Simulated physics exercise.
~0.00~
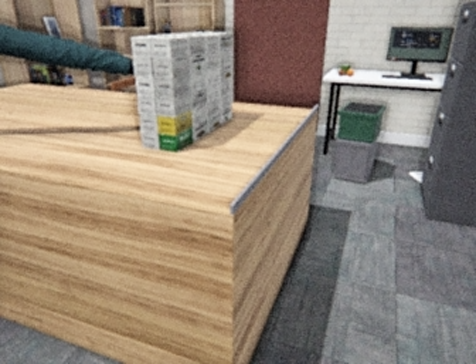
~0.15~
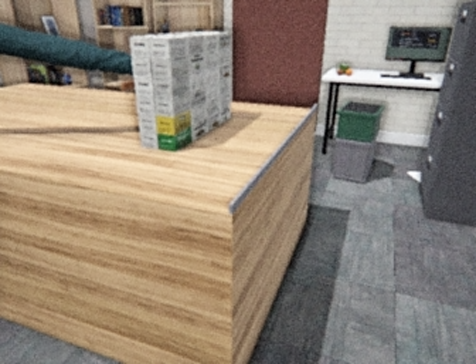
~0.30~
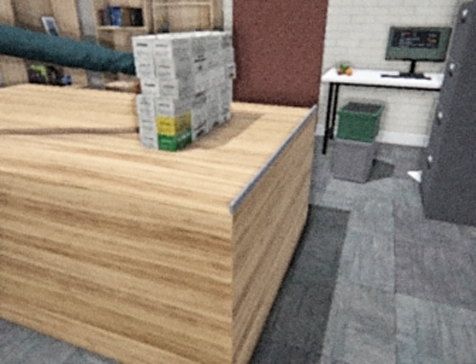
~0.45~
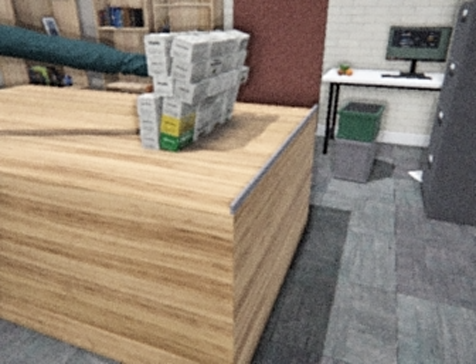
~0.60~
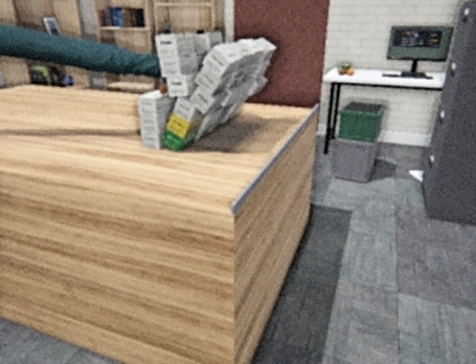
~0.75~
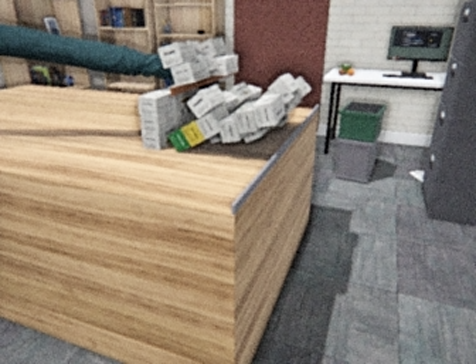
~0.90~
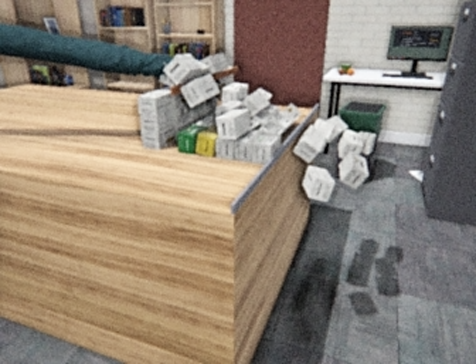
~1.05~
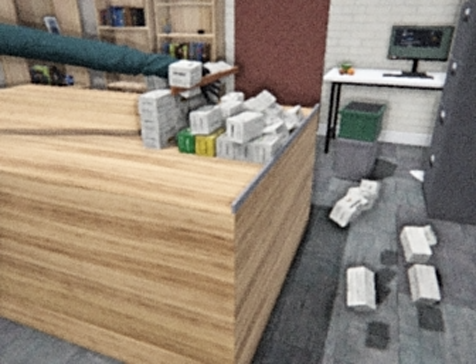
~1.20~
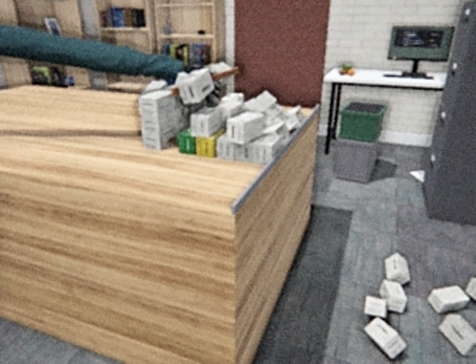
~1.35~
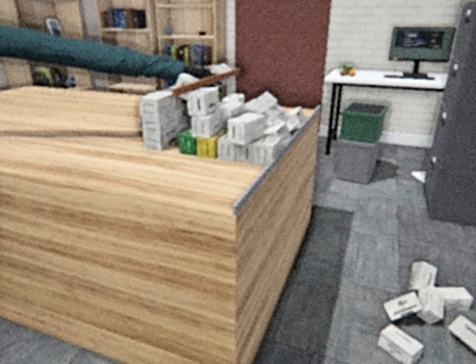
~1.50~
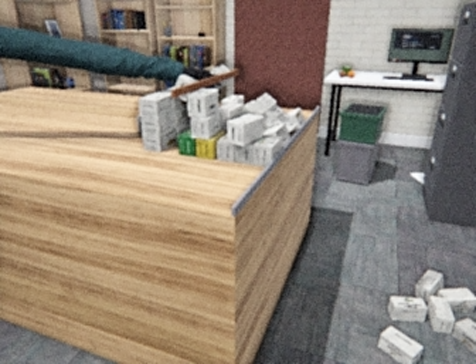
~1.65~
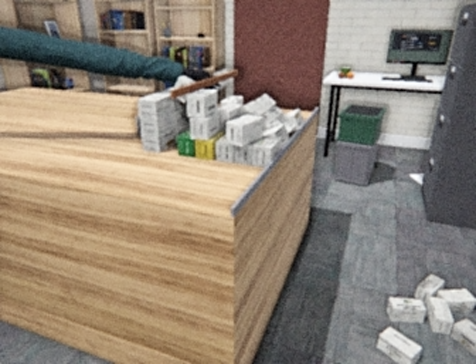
A green-sleeved arm pushed a strip of wood into a block of small white boxes on a wooden counter, tipping it rightward until it collapsed; a few tumbled off the edge onto the grey floor, while most stayed heaped on top.
